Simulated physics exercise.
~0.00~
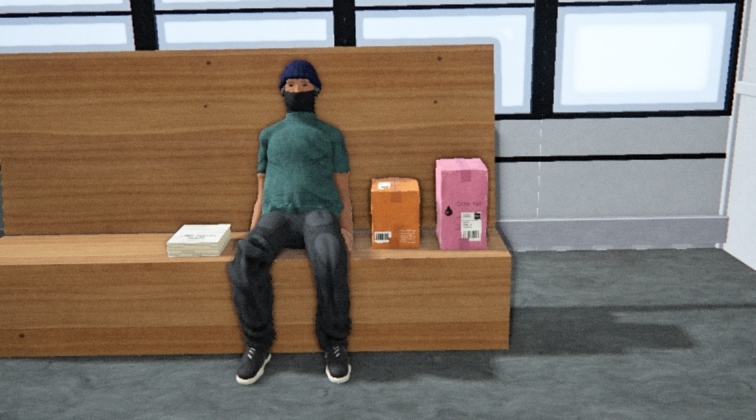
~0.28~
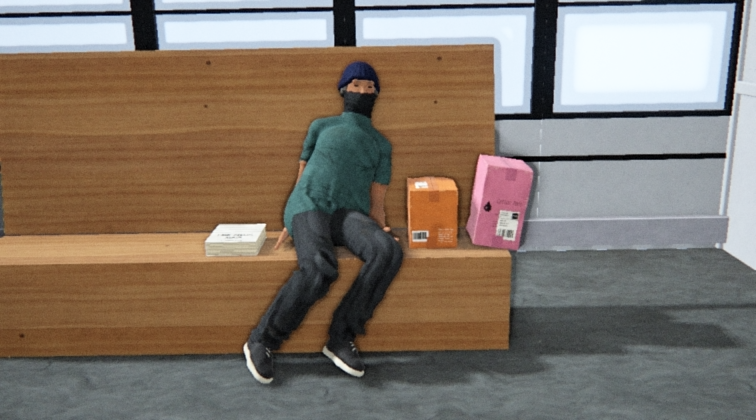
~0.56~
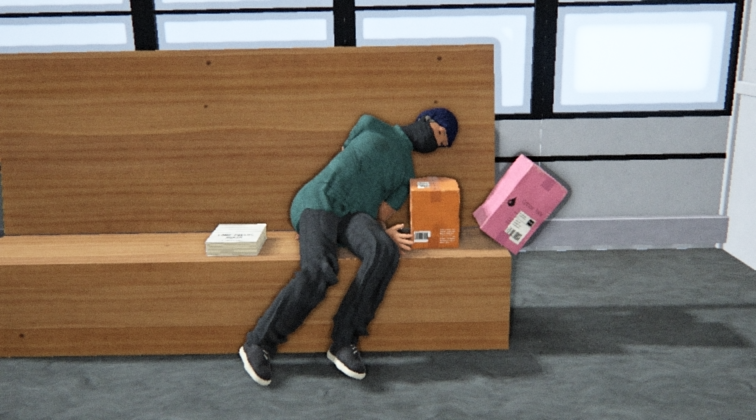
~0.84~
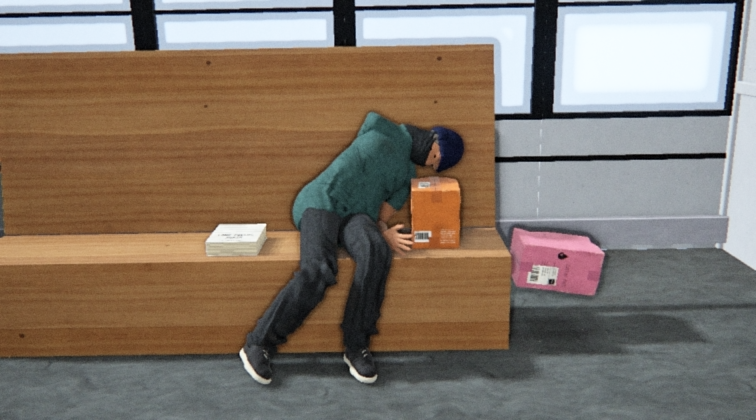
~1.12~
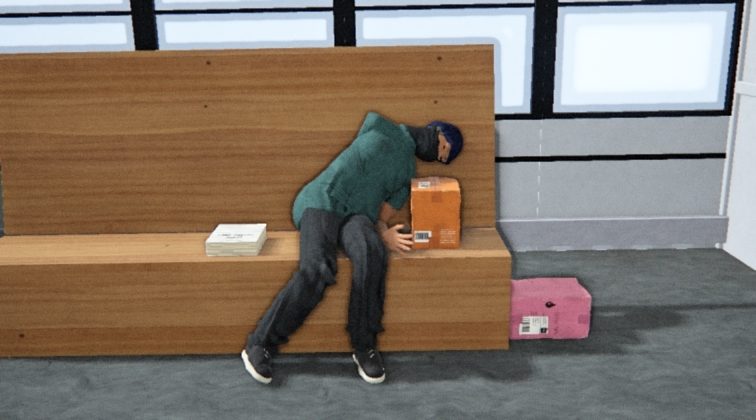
Masked passenger slumping right along a wooden bench onto an orange box as a pink box tips off the end to the floor.
